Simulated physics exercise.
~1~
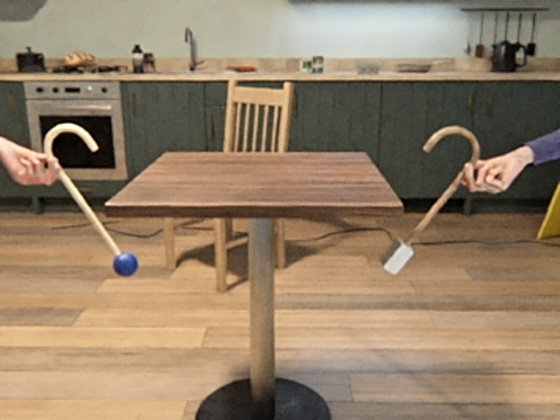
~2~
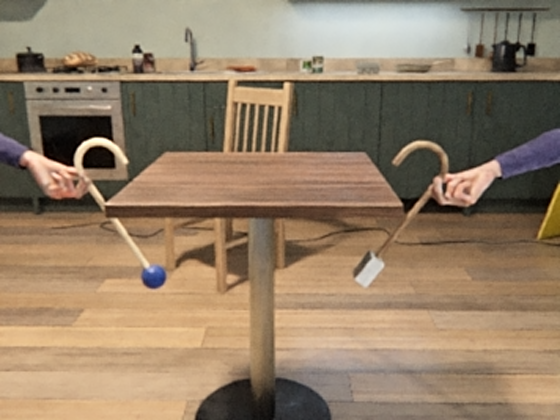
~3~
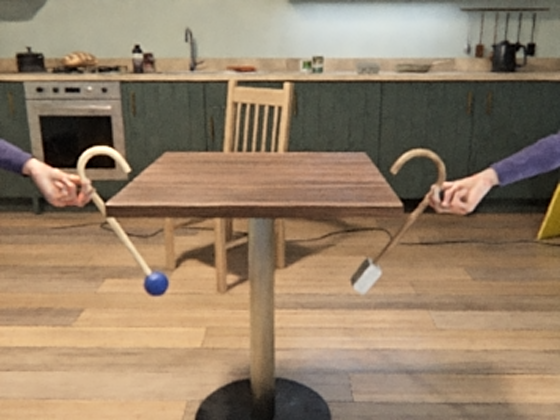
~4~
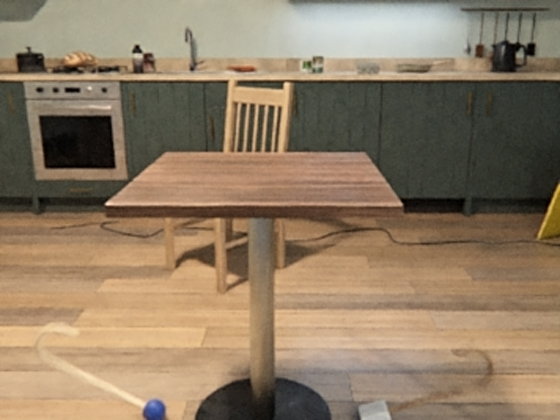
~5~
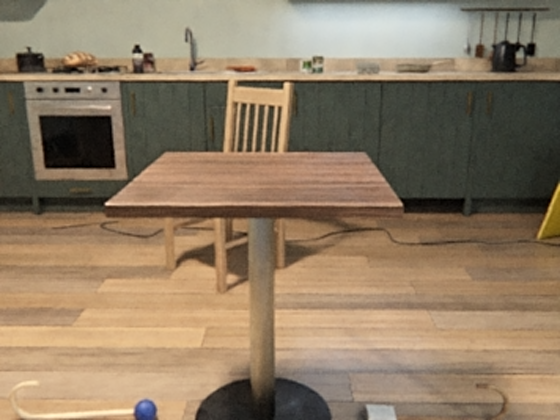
Two pale sticks with curved handles, one ending in a blue ball at left and the other in a whitish block at right, are held by hands on either side of a brown pedestal table. The view is level and still, facing a kitchen with dark green cabinets, an oven and a wooden chair behind the table. The hands carry the sticks inward to the table's edges and lower them slightly. Then the hands are gone and both sticks drop toward the floor, tilting outward. They end lying low, nearly flat, on either side of the table's round black base.
